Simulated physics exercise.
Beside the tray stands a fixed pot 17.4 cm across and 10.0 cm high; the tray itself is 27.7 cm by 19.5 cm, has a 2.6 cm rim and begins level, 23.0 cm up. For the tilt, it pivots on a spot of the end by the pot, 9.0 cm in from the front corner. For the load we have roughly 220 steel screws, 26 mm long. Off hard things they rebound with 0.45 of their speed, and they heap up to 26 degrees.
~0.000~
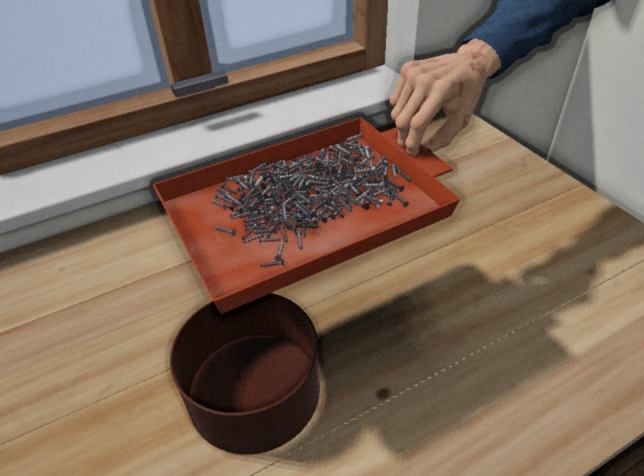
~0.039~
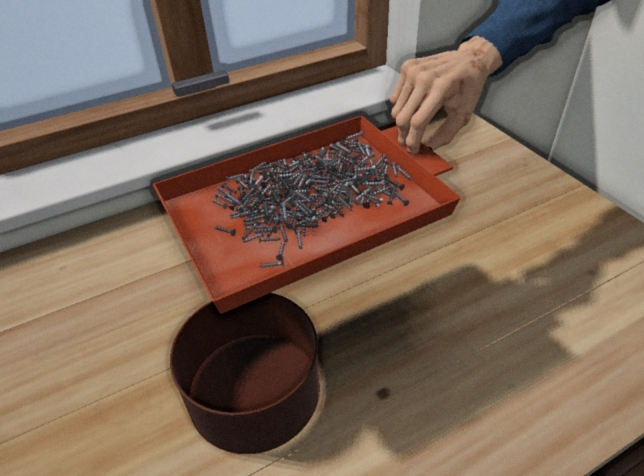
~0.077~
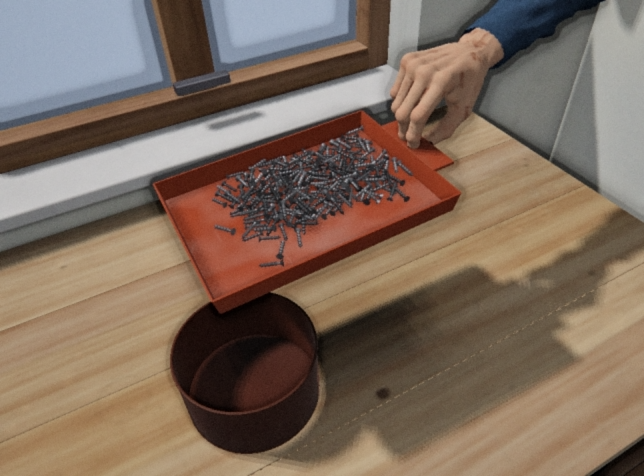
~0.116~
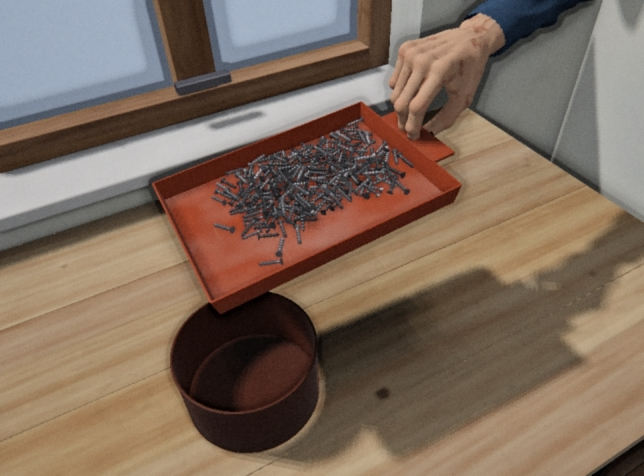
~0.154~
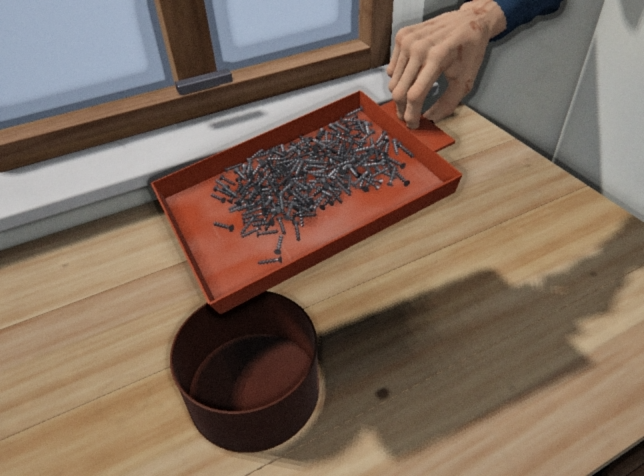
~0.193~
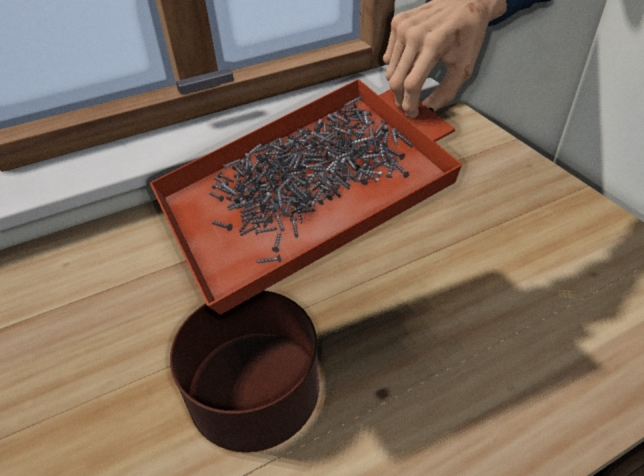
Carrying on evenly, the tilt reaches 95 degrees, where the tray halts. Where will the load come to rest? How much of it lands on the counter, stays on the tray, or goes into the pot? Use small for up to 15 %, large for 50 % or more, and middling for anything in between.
Counter - large, tray - small, pot - middling.
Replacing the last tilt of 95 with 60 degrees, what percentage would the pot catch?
Then about 5 per cent.
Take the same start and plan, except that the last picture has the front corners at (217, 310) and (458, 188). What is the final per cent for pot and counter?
Pot: 80, counter: 20.
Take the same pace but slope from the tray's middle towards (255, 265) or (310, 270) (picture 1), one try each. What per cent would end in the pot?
The share comes to roughly 80 in a hundred, then roughly 75 in a hundred.
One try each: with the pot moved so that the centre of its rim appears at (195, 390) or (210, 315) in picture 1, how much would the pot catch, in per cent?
First try about 65 per cent, second try about 40 per cent.
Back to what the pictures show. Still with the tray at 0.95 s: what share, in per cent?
Roughly 55 per cent.
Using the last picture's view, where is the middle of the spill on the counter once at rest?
At rest, its centre lies at about (136, 411).
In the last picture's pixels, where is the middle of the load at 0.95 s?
My estimate is roughly (169, 274).
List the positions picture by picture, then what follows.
Tray tilt 0 degrees, front corners at (217, 295) and (454, 198); middle of the pieces at (308, 187); pot at (244, 347), in the first picture.
Tray tilt 1 degrees, front corners at (216, 295) and (454, 196); middle of the pieces at (308, 186), in the second picture.
Tray tilt 2 degrees, front corners at (215, 296) and (455, 192); middle of the pieces at (308, 183), in the third picture.
Tray tilt 5 degrees, front corners at (214, 297) and (455, 184), lowest corner left front; middle of the pieces at (307, 178), in the fourth picture.
Tray tilt 8 degrees, front corners at (212, 298) and (456, 174), lowest corner left front; middle of the pieces at (306, 172), in the fifth picture.
Tray tilt 12 degrees, front corners at (211, 299) and (455, 164), lowest corner left front; middle of the pieces at (304, 166); pot at (244, 345). The tray's pace is about 85 degrees a second, in the sixth picture.
After 0.65 s, tilt 52 degrees; the tray holds 100 %, the pot 0 %.
Then, at 0.95 s, tilt 78 degrees; the tray holds 55 %, the pot 0 %.
After 1.36 s, tilt 95 degrees; the tray holds 15 %, the pot 15 %.
By 2.5 s all is still; counter 70 %, tray 0 %, pot 30 %.
